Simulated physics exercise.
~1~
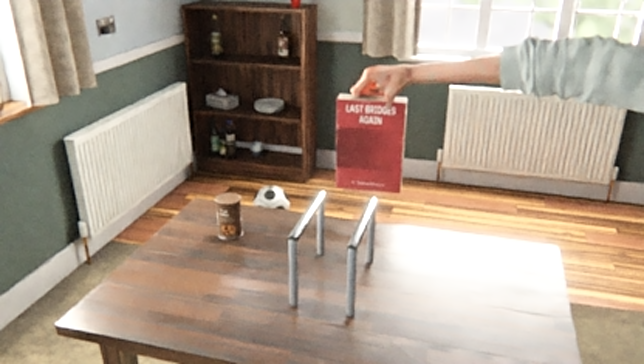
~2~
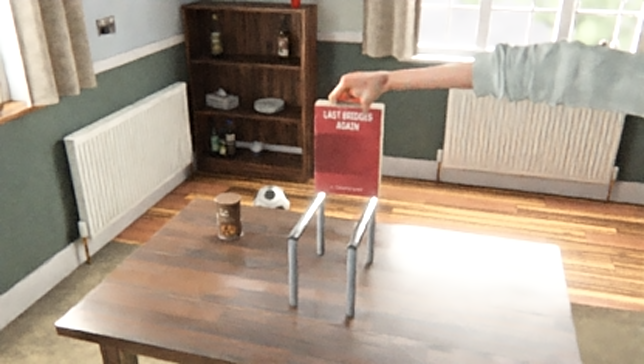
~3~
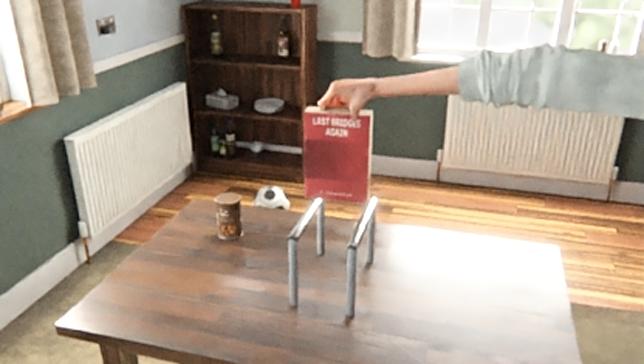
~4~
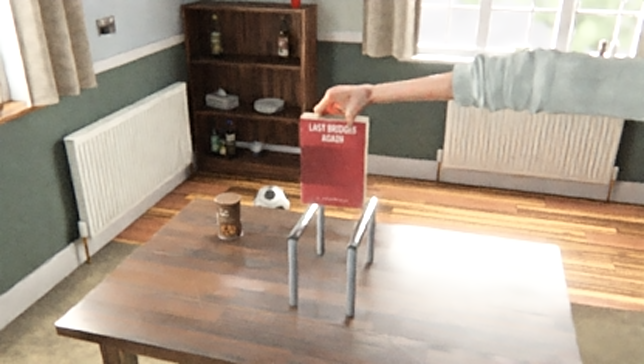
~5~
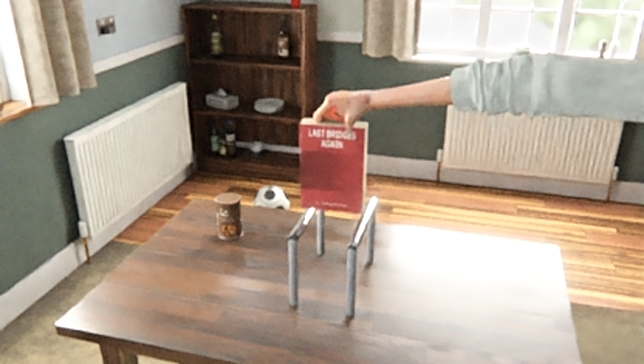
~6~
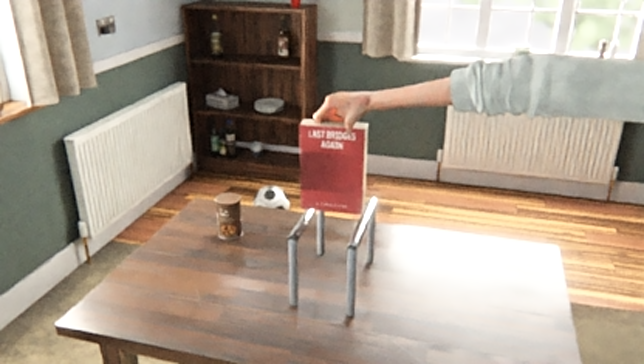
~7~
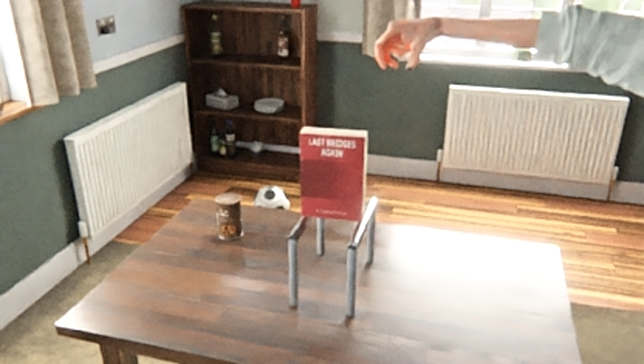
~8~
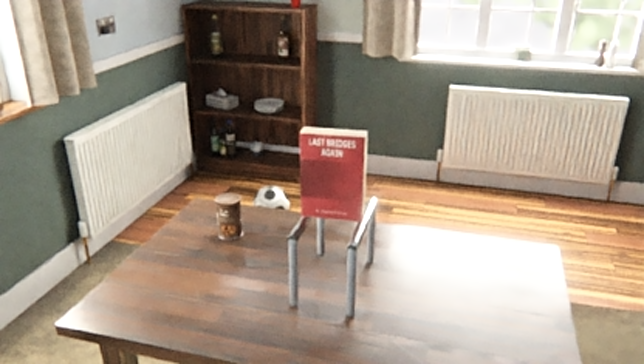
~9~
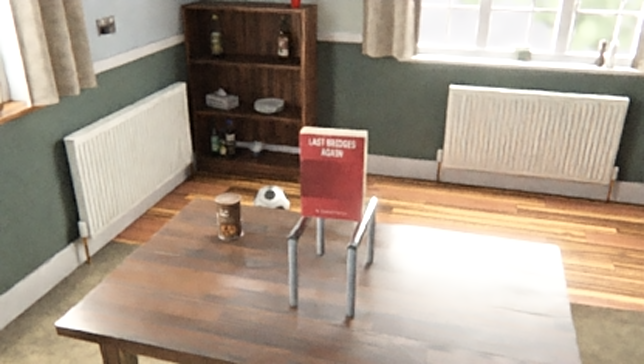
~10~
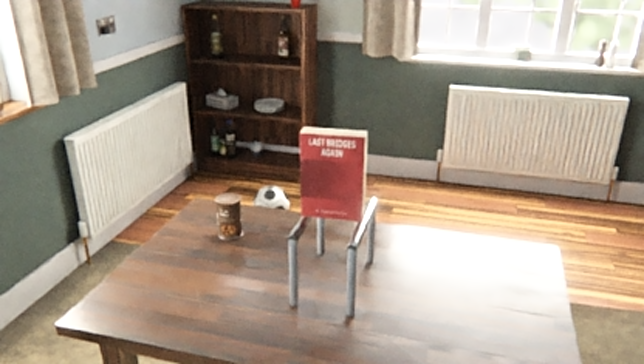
A hand held a red book upright above a wooden table, moved it left and lowered it onto two metal rails, then let go and drew away, leaving the book standing upright across the gap while a small brown tin sat nearby.
